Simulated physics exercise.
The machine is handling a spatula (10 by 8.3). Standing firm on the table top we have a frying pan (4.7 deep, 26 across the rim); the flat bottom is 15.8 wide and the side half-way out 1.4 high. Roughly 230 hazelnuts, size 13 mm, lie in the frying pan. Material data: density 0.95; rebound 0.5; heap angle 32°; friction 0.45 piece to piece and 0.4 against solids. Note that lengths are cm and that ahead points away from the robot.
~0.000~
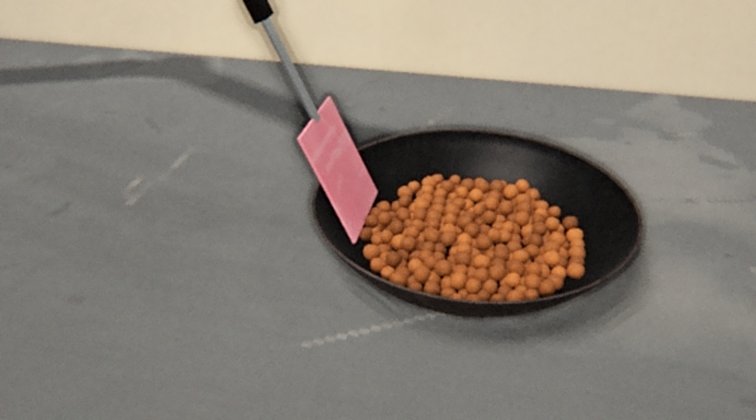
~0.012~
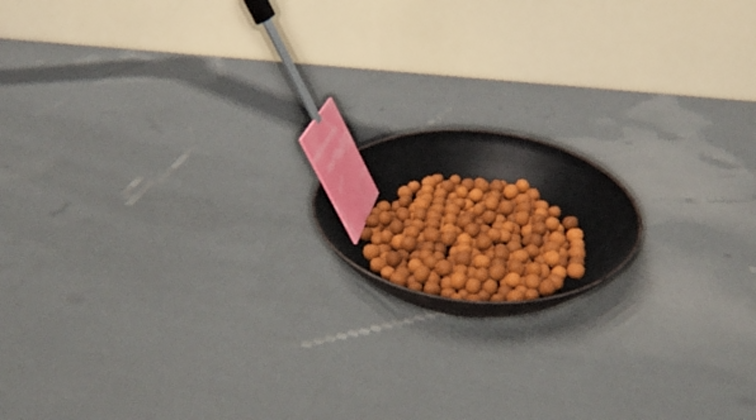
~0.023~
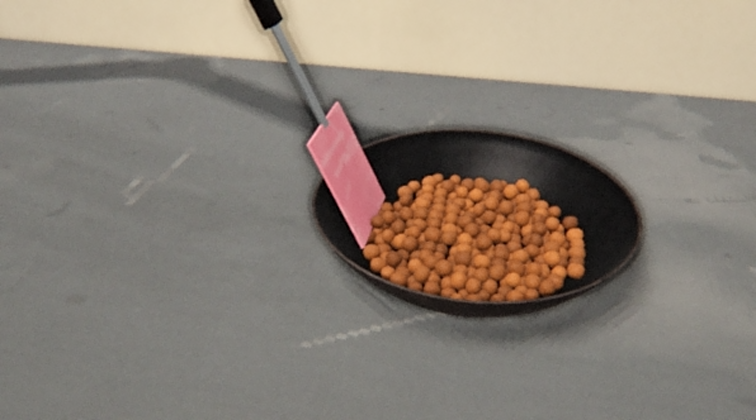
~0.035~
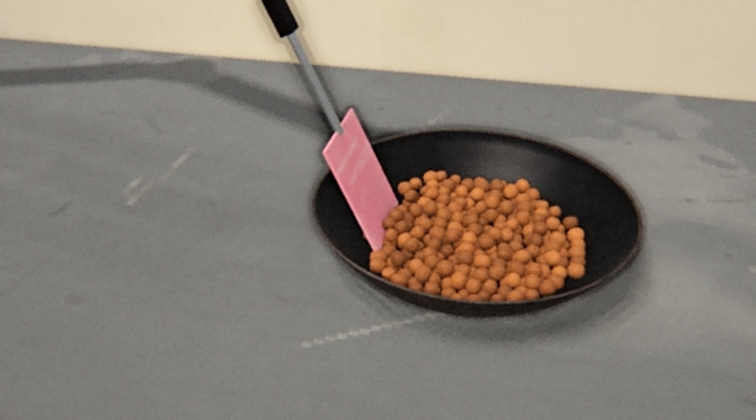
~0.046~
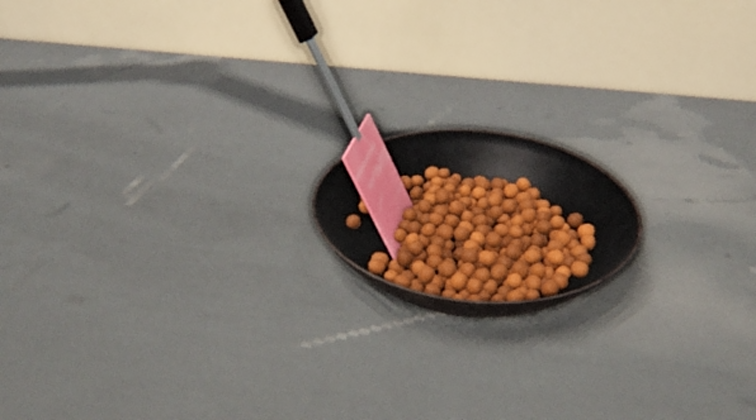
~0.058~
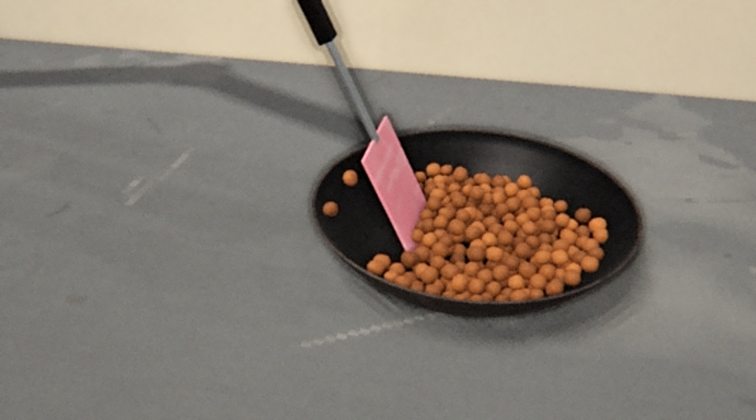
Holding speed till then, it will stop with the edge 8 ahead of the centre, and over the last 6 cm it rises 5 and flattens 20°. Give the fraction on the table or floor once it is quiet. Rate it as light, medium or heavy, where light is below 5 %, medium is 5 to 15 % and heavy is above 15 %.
Rating: Heavy.
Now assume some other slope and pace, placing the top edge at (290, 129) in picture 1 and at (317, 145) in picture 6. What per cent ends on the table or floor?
10 %.
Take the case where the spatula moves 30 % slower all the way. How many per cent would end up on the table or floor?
10 %.
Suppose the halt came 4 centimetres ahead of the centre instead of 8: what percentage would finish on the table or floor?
That would be something like 10 in a hundred.
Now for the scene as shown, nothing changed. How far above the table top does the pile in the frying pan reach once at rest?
About 4.0 cm above the table.
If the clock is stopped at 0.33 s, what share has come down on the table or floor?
I'd put it at around 15 per cent.
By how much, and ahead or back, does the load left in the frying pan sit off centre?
Some 3.5 cm ahead of the centre.
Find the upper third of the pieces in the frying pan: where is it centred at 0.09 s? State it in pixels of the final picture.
I'd point to about (505, 230).
After 0.09 s, sloping 65°, highest piece 11 above the table; 228 in the frying pan, 4 on the blade or in flight.
After 0.12 s, sloping 60°, highest piece 15 above the table; 228 in the frying pan, 4 on the blade or in flight.
After 0.33 s, sloping 45°, highest piece 24 above the table; 173 in the frying pan, 34 on the table or floor, 25 on the blade or in flight.
After 1.38 s, sloping 45°, highest piece 4 above the table; 173 in the frying pan, 59 on the table or floor.
In the end, 173 in the frying pan, 59 on the table or floor. That is 25 % on the table or floor.
